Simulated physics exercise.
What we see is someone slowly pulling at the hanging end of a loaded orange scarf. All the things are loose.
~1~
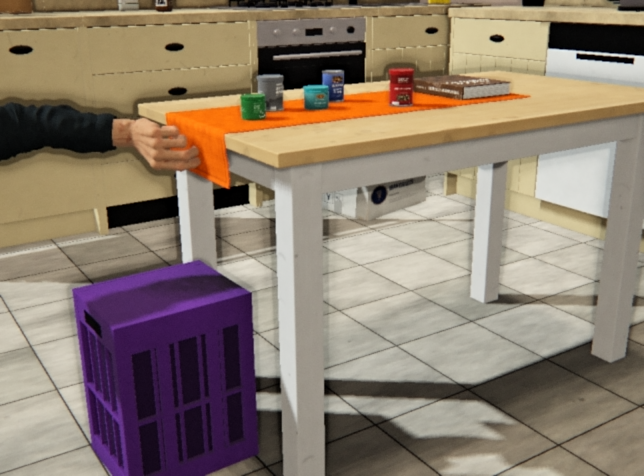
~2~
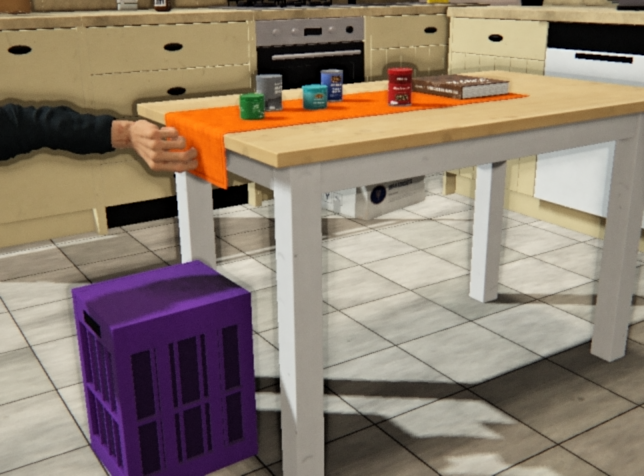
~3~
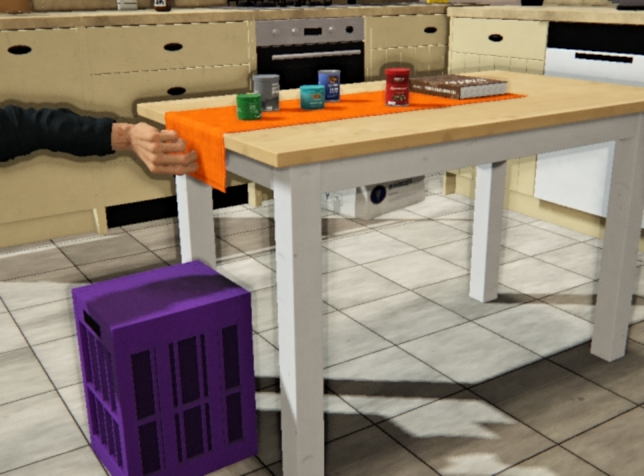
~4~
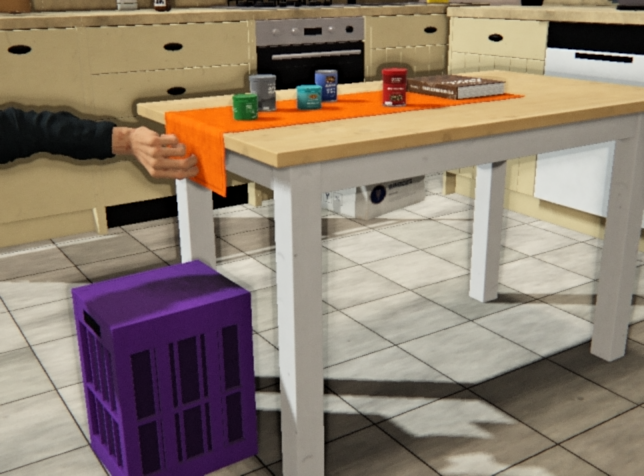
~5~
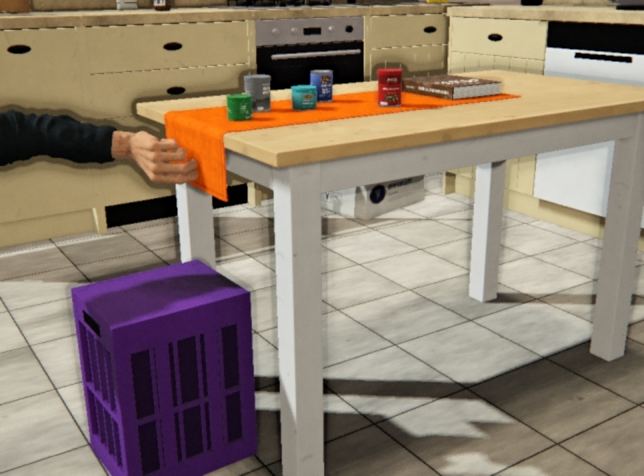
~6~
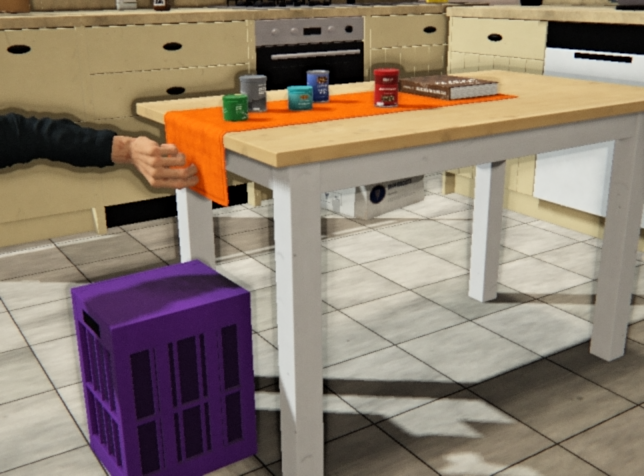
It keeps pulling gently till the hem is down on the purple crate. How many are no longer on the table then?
The answer is two.
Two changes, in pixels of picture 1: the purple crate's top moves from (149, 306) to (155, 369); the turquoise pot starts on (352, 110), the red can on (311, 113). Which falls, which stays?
The turquoise pot drops off, the red can comes down.
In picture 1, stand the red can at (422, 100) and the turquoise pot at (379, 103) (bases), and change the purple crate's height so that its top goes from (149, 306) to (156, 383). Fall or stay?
The red can survives, the turquoise pot falls.
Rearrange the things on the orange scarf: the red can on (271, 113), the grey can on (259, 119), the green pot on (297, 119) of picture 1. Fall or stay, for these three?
The red can falls; the grey can goes over; the green pot drops off.
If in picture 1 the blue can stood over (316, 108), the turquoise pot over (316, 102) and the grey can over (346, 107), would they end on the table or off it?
The blue can keeps its place on top; the turquoise pot survives; the grey can stays on.
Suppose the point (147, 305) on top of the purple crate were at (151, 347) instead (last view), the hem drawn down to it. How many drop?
In that case 3.
Soon after, hem near (196, 214); all still up.
After that, hem near (197, 248); green pot gone.
And then, hem on the crate; green pot and grey can gone.
In the end, hem on the crate; green pot and grey can gone. Over the edge go two.
